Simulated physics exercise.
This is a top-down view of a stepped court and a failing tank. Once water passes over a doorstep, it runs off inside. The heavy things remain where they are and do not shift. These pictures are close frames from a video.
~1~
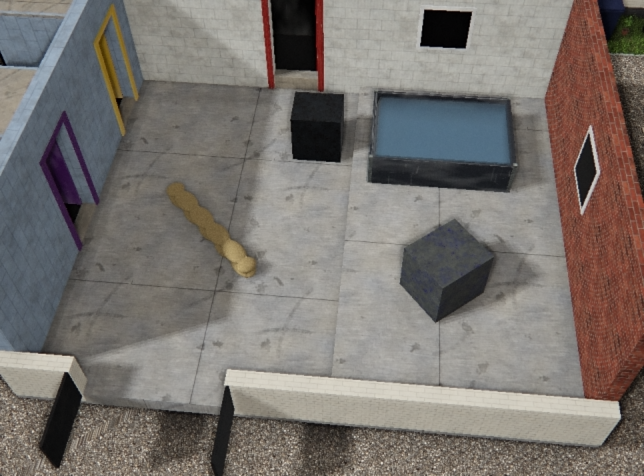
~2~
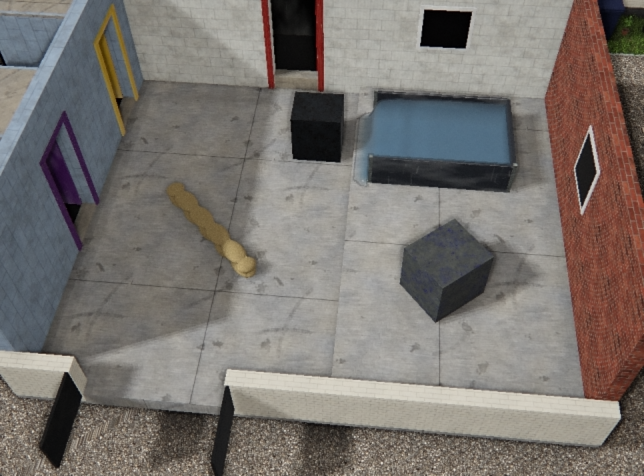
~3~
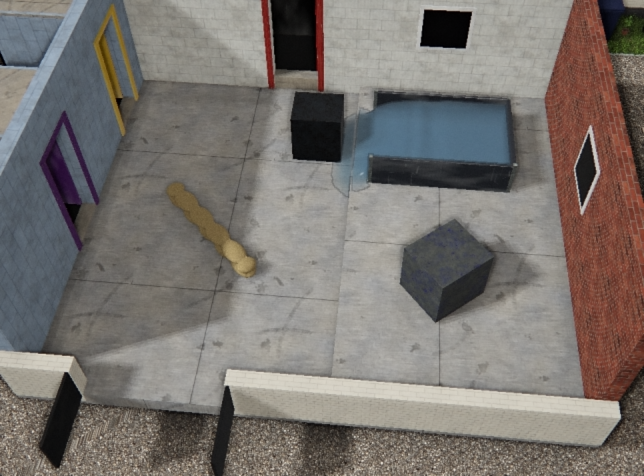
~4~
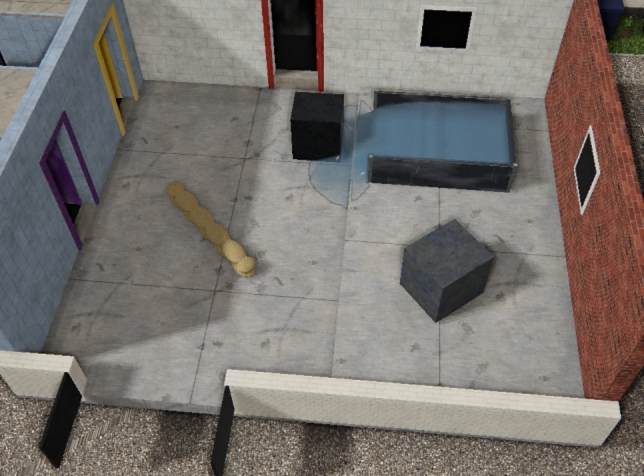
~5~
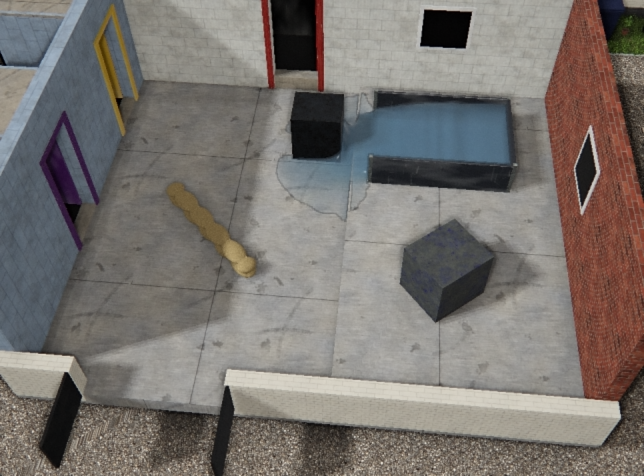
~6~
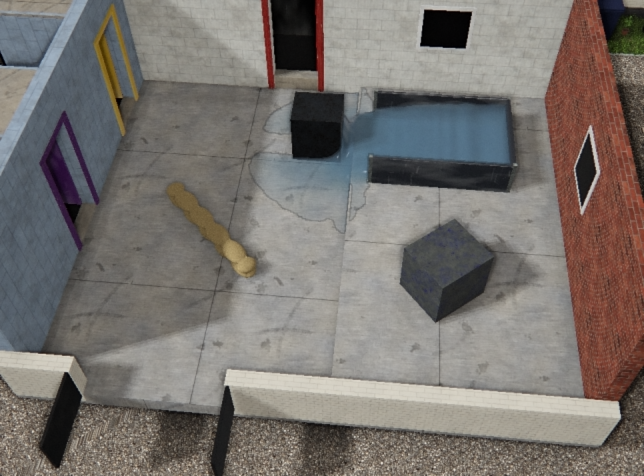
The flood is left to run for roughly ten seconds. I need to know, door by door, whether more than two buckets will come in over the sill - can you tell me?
Purple door: Up to two buckets; red door: Up to two buckets; yellow door: Above two buckets.
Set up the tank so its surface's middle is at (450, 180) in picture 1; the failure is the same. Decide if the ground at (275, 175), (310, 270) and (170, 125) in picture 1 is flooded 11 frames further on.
Taking them in the order asked: Inundated, then inundated, then inundated.
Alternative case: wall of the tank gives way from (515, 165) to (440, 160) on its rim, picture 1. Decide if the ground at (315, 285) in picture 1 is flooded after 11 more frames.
There: Wet.
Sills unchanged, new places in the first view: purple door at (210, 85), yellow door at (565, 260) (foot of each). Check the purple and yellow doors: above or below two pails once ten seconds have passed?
Briefly, purple runs past the limit while yellow remains below the limit.
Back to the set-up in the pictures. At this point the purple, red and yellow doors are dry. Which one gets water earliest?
I'd say the red door.
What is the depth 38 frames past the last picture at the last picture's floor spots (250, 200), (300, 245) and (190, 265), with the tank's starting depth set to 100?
In order: Roughly 12, 10 and 4 in a hundred.
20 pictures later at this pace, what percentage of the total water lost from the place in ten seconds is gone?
Roughly 15 percent.
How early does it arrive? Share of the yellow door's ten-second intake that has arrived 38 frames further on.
I make it 95 per cent.
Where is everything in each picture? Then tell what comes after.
Still water in the tank at (442, 130), in the first frame.
Water pours out at (374, 140) and has run to (363, 182), in the second frame.
Water pours out at (374, 142) and has run to (349, 193), in the third frame.
Water pours out at (374, 143) and has run to (347, 205), in the fourth frame.
Water pours out at (374, 143) and has run to (282, 173), in the fifth frame.
Water pours out at (374, 143) and has run to (257, 169), in the sixth frame.
A moment on, water covers 20 % of the floor; the purple door not reached, the red door wet at the sill, nothing in, the yellow door not reached.
Next, water covers 30 % of the floor; the purple door not reached, the red door wet at the sill, nothing in, the yellow door not reached.
Then, water covers 40 % of the floor; the purple door wet at the sill, nothing in, the red door wet at the sill, nothing in, the yellow door over two buckets in.
Later, water covers 55 % of the floor; the purple door wet at the sill, nothing in, the red door wet at the sill, nothing in, the yellow door far over two buckets in.
In the end, water covers 60 % of the floor; the purple door wet at the sill, nothing in, the red door wet at the sill, nothing in, the yellow door far over two buckets in.
